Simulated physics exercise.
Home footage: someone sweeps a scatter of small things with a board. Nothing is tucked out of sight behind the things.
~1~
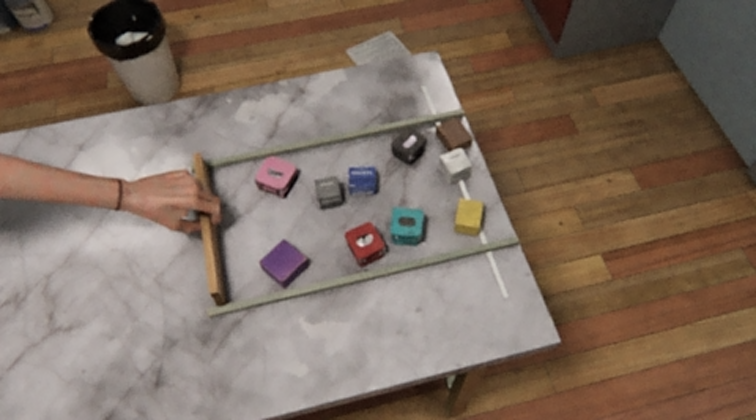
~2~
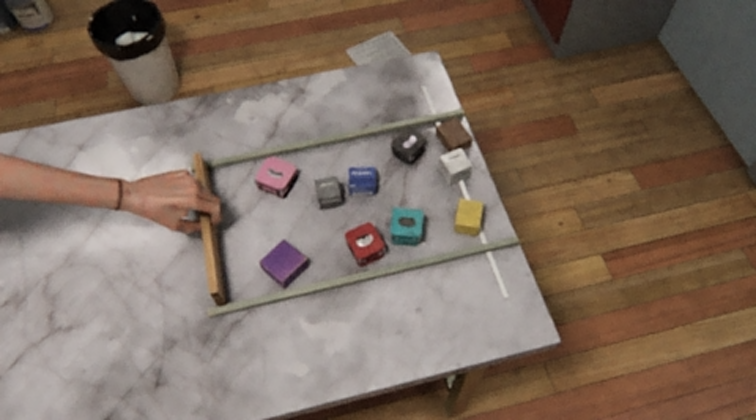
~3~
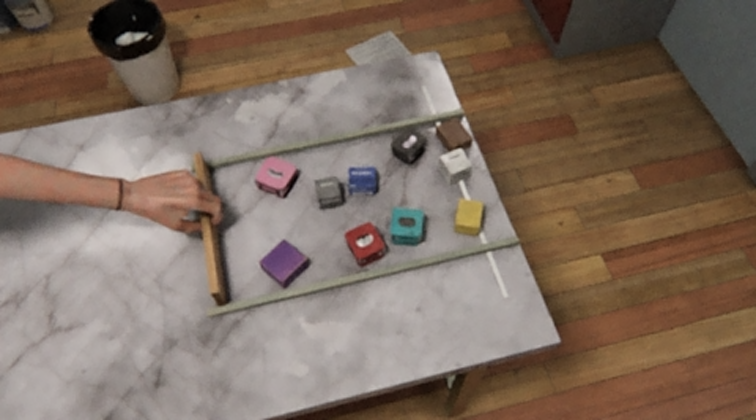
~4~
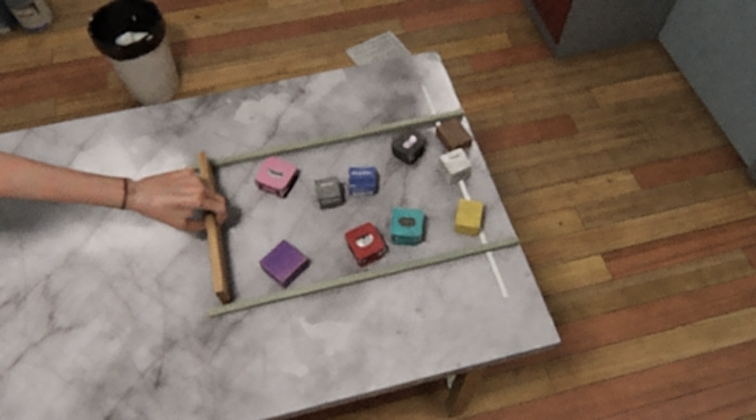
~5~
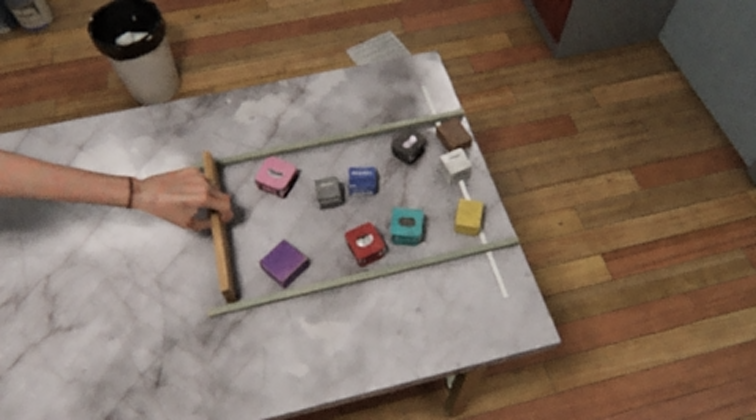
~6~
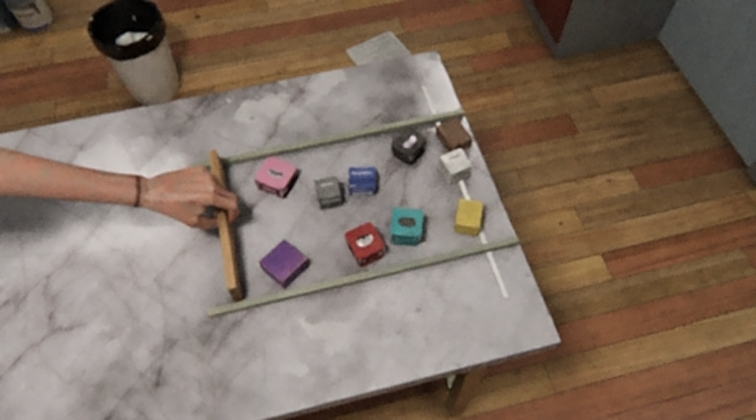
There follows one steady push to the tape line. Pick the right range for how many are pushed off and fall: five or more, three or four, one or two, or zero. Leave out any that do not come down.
The right range is five or more.
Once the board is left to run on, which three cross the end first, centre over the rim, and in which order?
They are the yellow block, then the turquoise case, then the brown block.
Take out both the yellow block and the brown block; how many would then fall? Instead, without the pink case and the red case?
The number is 5 for the first case and 4 for the second.
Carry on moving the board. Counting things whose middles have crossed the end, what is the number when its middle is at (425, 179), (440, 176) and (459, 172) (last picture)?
3; 4; 7.
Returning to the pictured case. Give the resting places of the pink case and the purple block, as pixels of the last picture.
Around (459, 131) and around (497, 224).
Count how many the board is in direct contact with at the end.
Number in contact with it: 3.
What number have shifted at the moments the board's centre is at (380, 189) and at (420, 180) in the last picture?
So far 8, and 10 at the second.
Soon after, none off yet; brown block at rest near (454, 136); white box at rest near (455, 167); yellow block at rest near (468, 217).
By the end, the number that fall off is five or more; fallen, red case, blue box, turquoise case, black case, yellow block, white box and brown block.
